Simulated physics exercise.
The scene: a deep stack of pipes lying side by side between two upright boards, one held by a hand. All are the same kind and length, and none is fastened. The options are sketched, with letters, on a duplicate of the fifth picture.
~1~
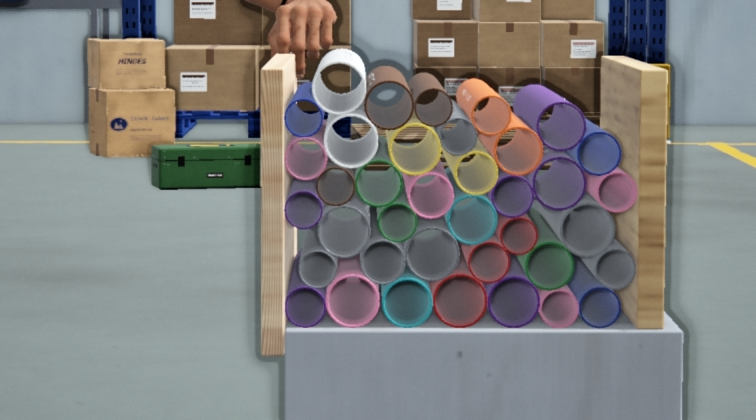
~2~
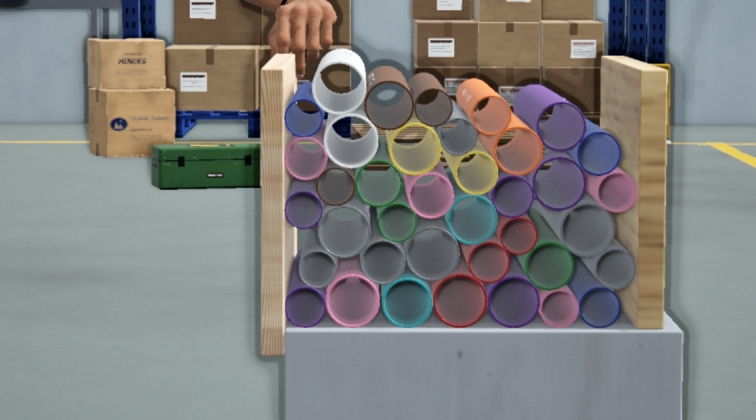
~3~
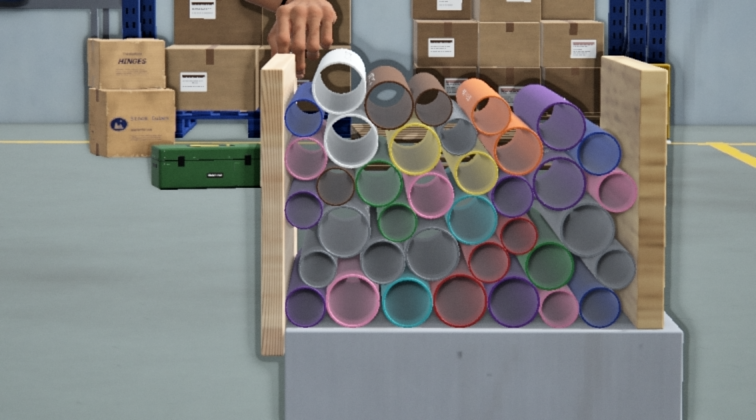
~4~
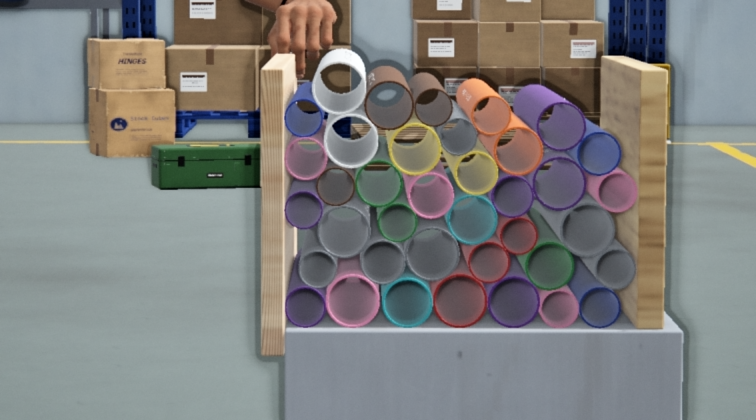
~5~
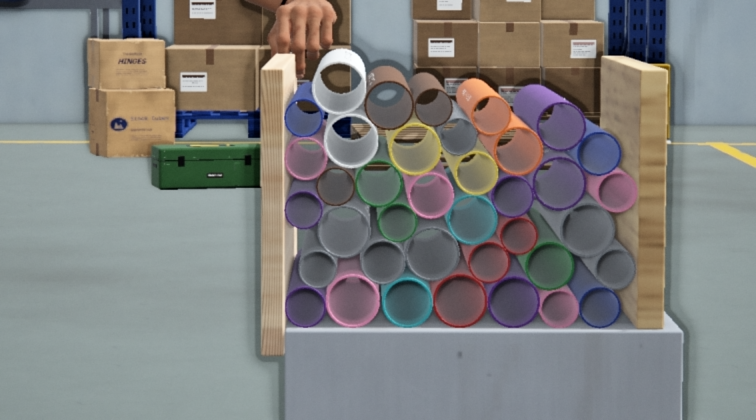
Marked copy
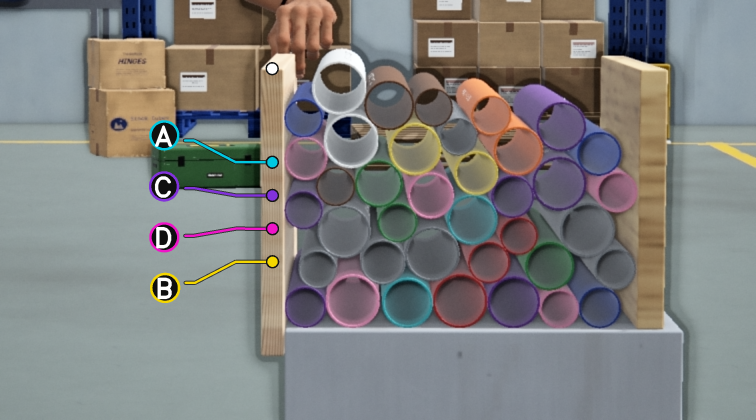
In a warehouse, a hand stays by stacked colourful pipes between upright boards, and nothing moves.
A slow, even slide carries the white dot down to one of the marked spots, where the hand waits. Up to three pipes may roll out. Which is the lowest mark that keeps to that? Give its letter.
The last mark within the limit is C.
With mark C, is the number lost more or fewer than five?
It loses fewer than five.
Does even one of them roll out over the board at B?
Yes, at B.
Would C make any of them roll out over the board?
Yes, at C.
On the marked copy, A at (272, 162); B at (272, 261); C at (272, 196); D at (272, 229); the white dot at (272, 69).
With C. Early on, top of the board (284, 136).
Further on, top of the board (284, 195).
At the end, top of the board (284, 195), two out over the board.
As for the rest, A none out over the board; B more than three out over the board; D more than three out over the board.
